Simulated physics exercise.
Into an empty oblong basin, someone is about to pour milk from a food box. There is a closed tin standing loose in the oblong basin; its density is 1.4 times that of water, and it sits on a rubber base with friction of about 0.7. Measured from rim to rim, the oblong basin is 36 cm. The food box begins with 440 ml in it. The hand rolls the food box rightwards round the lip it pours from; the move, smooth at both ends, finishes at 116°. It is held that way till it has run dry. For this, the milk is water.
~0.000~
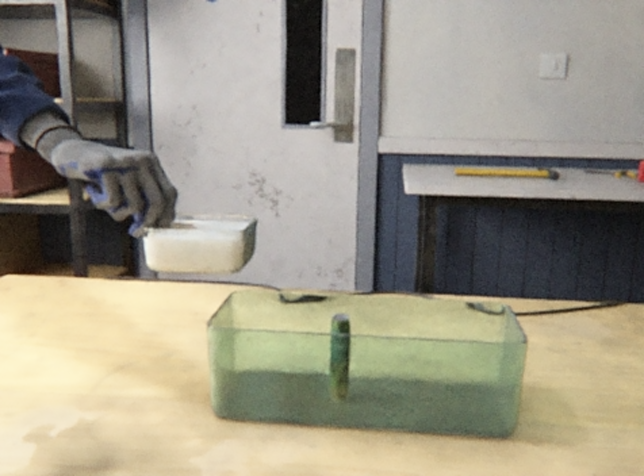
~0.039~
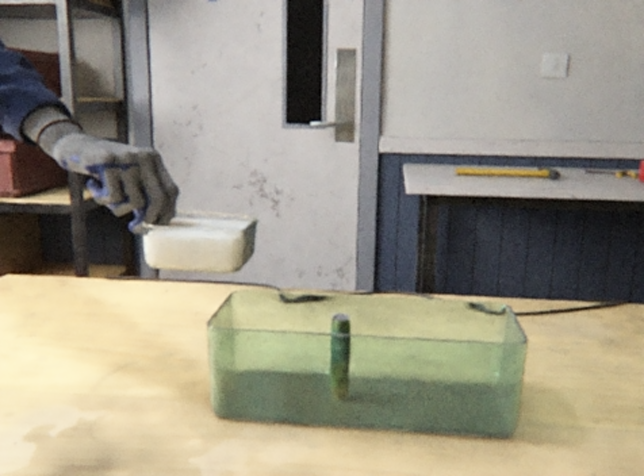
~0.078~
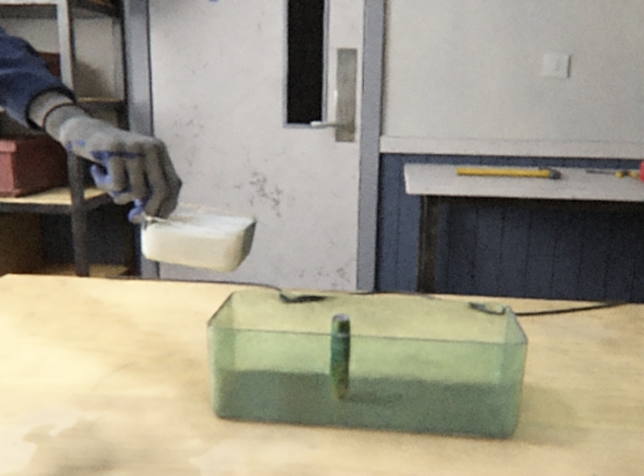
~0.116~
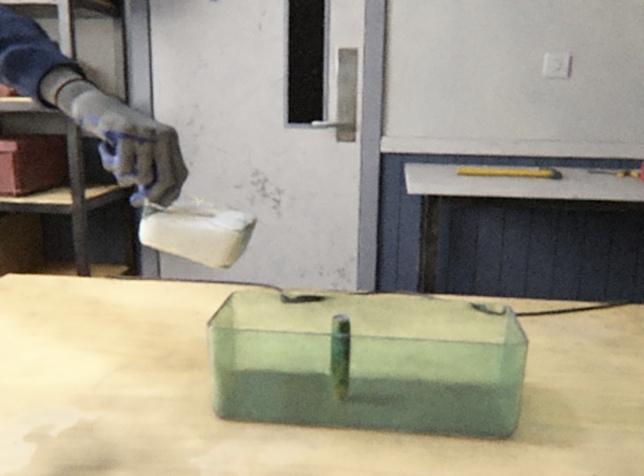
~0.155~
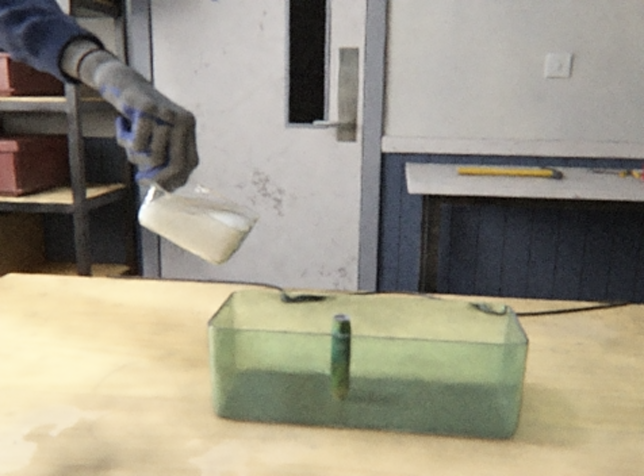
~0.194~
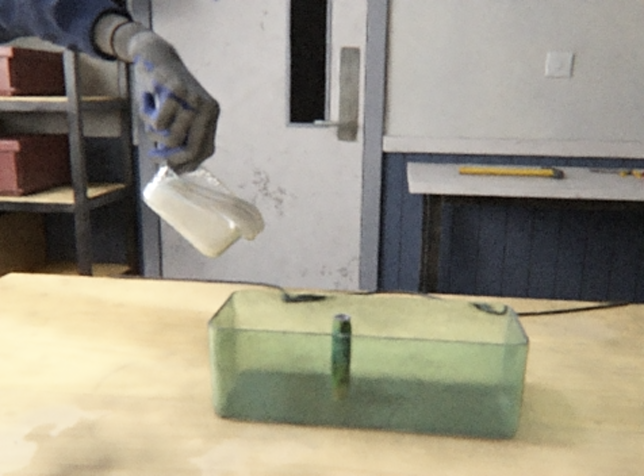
A gloved hand in a dark blue sleeve holds a whitish food box at left above a pale wooden table, seen from a still, near-level view in a room with a grey door. Below and right sits a translucent green oblong basin containing an upright dark green tin, with shelves and red boxes behind at left. The hand rises and swings rightwards, tilting the box gradually, then more steeply, right edge downwards.
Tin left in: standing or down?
It overbalances.
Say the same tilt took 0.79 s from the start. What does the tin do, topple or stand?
In that case the tin overturns.
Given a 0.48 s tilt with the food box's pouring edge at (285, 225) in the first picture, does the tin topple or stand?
Then it remains upright.
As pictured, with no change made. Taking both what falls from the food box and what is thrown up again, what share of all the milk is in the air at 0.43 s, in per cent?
Near 64 in a hundred.
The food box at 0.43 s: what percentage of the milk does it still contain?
Still held: Roughly 12 % of the total.
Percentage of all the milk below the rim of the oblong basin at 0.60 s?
That comes to about 94 percent.
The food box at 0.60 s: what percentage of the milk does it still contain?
I reckon near 0 per cent still sits there.
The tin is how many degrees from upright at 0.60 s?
Roughly 25°.
By 0.43 s the tilt is 113° and 12 per cent is still to pour; the tin stands where it began.
By 0.60 s the tilt is 116° and 0 per cent is still to pour; the tin leans 27°.
By 0.78 s the tilt is 116° and 0 per cent is still to pour; the tin lies on its side.
By 0.98 s the tilt is 116° and 0 per cent is still to pour; the tin lies on its side.
At rest the tin lies on its side.
